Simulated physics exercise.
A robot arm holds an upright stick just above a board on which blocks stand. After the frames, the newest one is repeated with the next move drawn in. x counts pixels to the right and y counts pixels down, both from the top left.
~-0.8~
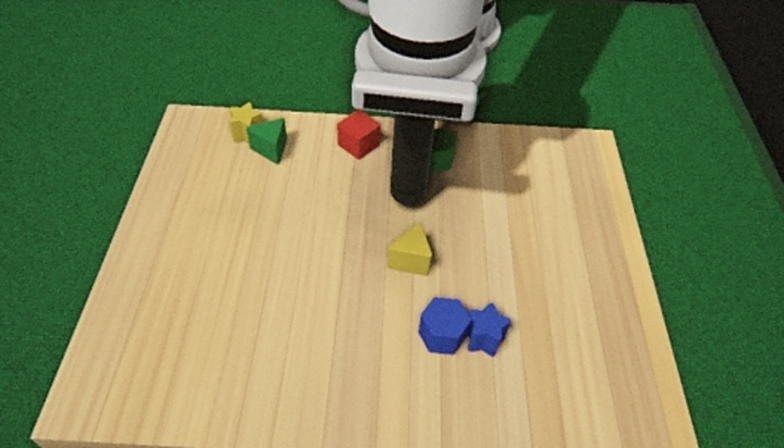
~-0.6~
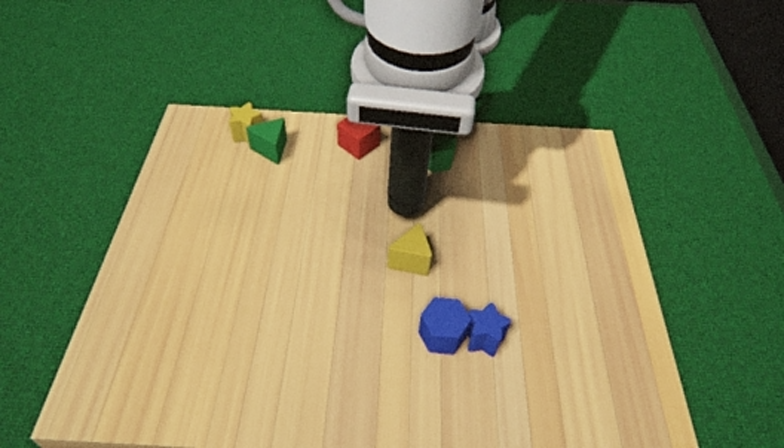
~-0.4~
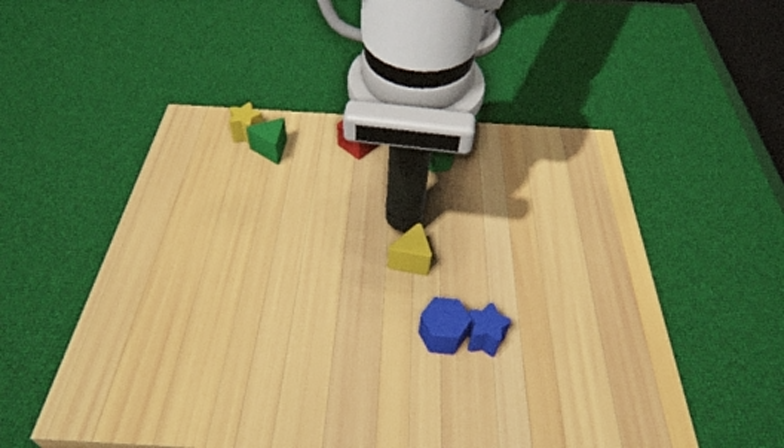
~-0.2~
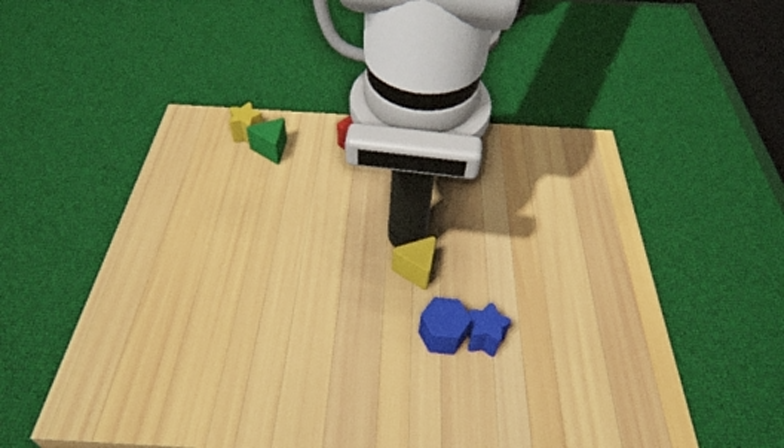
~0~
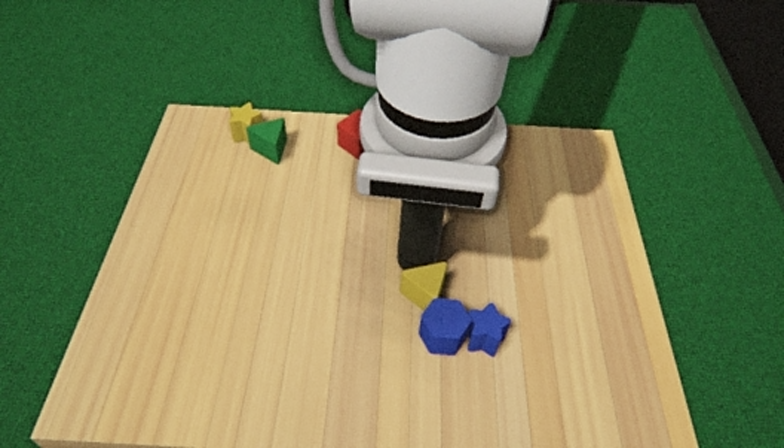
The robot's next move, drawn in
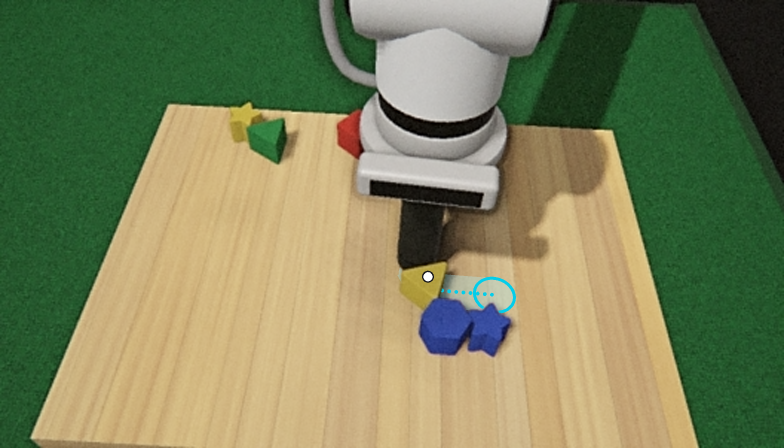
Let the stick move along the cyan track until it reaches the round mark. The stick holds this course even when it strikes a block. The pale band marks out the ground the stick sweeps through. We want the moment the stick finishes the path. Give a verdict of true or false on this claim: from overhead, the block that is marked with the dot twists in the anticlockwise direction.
It is false.
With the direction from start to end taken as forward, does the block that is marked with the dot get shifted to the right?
Yes, I think so.
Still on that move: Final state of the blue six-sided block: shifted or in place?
Once the path is done, it is somewhere new.
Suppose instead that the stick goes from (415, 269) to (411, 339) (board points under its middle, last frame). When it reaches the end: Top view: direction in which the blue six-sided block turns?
Viewed from overhead, the blue six-sided block winds up turned anticlockwise.
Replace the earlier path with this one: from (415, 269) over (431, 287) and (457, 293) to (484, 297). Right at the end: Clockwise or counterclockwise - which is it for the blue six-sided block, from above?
It twists against the clock when seen from above.
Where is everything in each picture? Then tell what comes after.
In the first picture, stick's lower end (408, 193); yellow triangle (413, 241); blue six-sided block (446, 316); blue star block (489, 321).
In the second picture, stick (405, 203); blocks still.
In the third picture, stick (404, 218); blocks still.
In the fourth picture, stick (407, 237); yellow triangle (419, 252).
In the fifth picture, stick (417, 260); yellow triangle (428, 277); blue six-sided block (447, 317); blue star block (489, 321).
Drawn move, from (415, 269) through (434, 288) and (464, 293) to (494, 295); the dot is on the yellow triangle.
What follows on the original path. Halfway along, stick (452, 283); yellow triangle (435, 299), turned 35° clockwise; blue six-sided block (449, 334), turned 35° anticlockwise.
At the end, stick (497, 286); yellow triangle (435, 299), turned 35° clockwise; blue six-sided block (449, 334), turned 35° anticlockwise; blue star block still.
